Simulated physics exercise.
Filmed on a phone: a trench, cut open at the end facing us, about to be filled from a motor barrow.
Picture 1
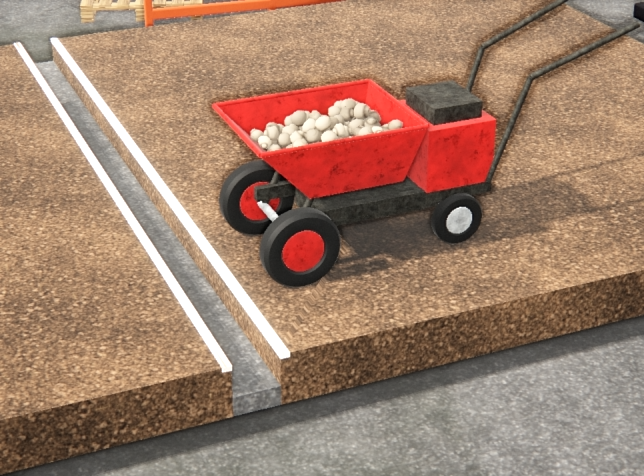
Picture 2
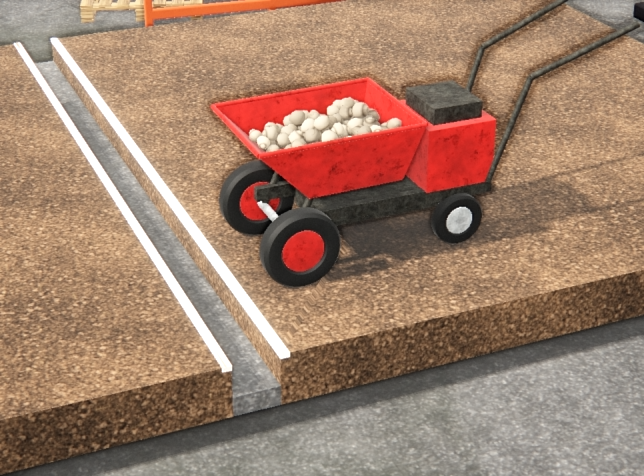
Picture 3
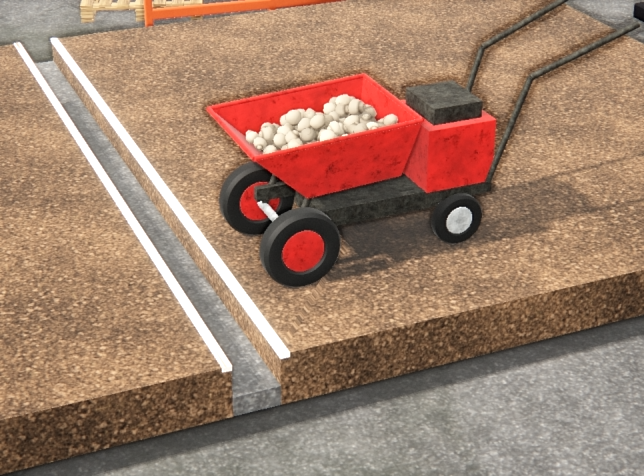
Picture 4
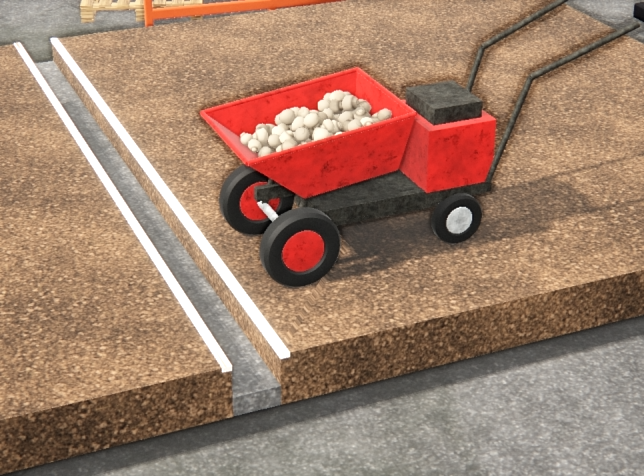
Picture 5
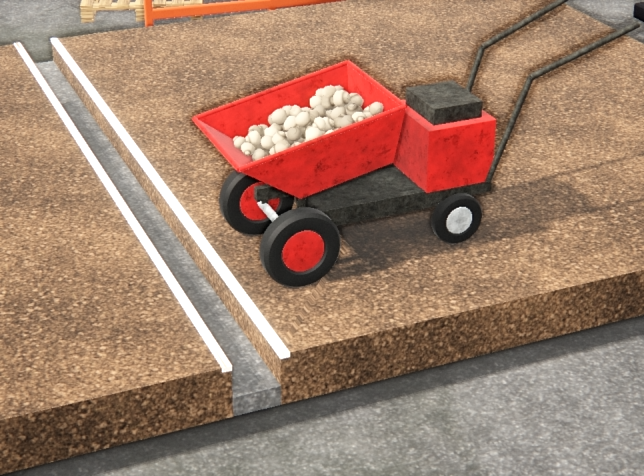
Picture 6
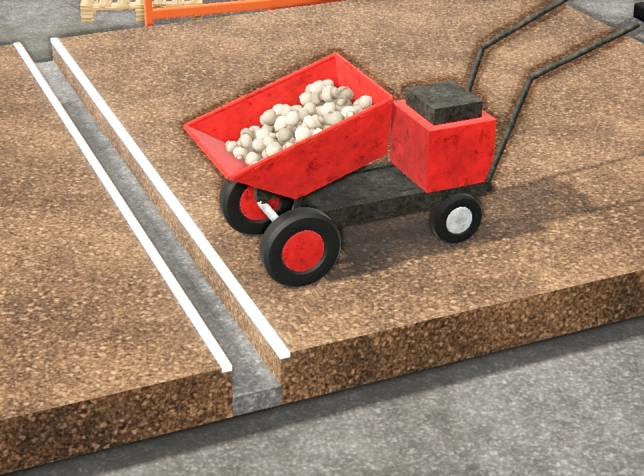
A red skip of pale pebbles on a parked barrow tilts gradually leftward beside a trench.
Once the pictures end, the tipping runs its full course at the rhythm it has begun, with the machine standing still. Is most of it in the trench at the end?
In the trench: Less than half.
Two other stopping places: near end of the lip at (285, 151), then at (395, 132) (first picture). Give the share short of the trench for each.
In turn 0 and 60 in a hundred.
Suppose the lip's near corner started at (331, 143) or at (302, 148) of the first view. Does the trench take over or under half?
The first try: Over half. The second: More than half.
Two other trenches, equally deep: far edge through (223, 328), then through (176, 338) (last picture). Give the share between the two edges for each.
Near 0 % and 40 %.
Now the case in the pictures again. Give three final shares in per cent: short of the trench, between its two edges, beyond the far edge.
Short near 0; between near 0; beyond near 85.
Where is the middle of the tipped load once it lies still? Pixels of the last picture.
Around (117, 284).
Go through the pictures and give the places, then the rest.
Lip of the skip at (261, 155), level; top of the load at (331, 123), river pebbles; first edge of the trench at (261, 320); far edge at (205, 332), the trench under half as wide as the skip, and about half as deep as wide, in the first picture.
Lip of the skip at (259, 156), level; top of the load at (330, 122), in the second picture.
Lip of the skip at (255, 159), tipped barely; top of the load at (355, 130), in the third picture.
Lip of the skip at (248, 163), tipped a little; top of the load at (347, 120), in the fourth picture.
Lip of the skip at (239, 170), tipped a little; top of the load at (339, 116), in the fifth picture.
Lip of the skip at (230, 178), tipped clearly; top of the load at (343, 105); first edge of the trench at (261, 320); far edge at (205, 332), in the sixth picture.
Soon after the last picture, skip tipped steeply; all in the skip.
A little later, skip tipped steeply; most in the skip; about a quarter beyond it; a stray few falling.
Later still, skip tipped right over; a small part in the skip; most beyond it.
At rest, skip tipped right over; a small part in the skip; a stray few in or heaped over the trench; most beyond it.
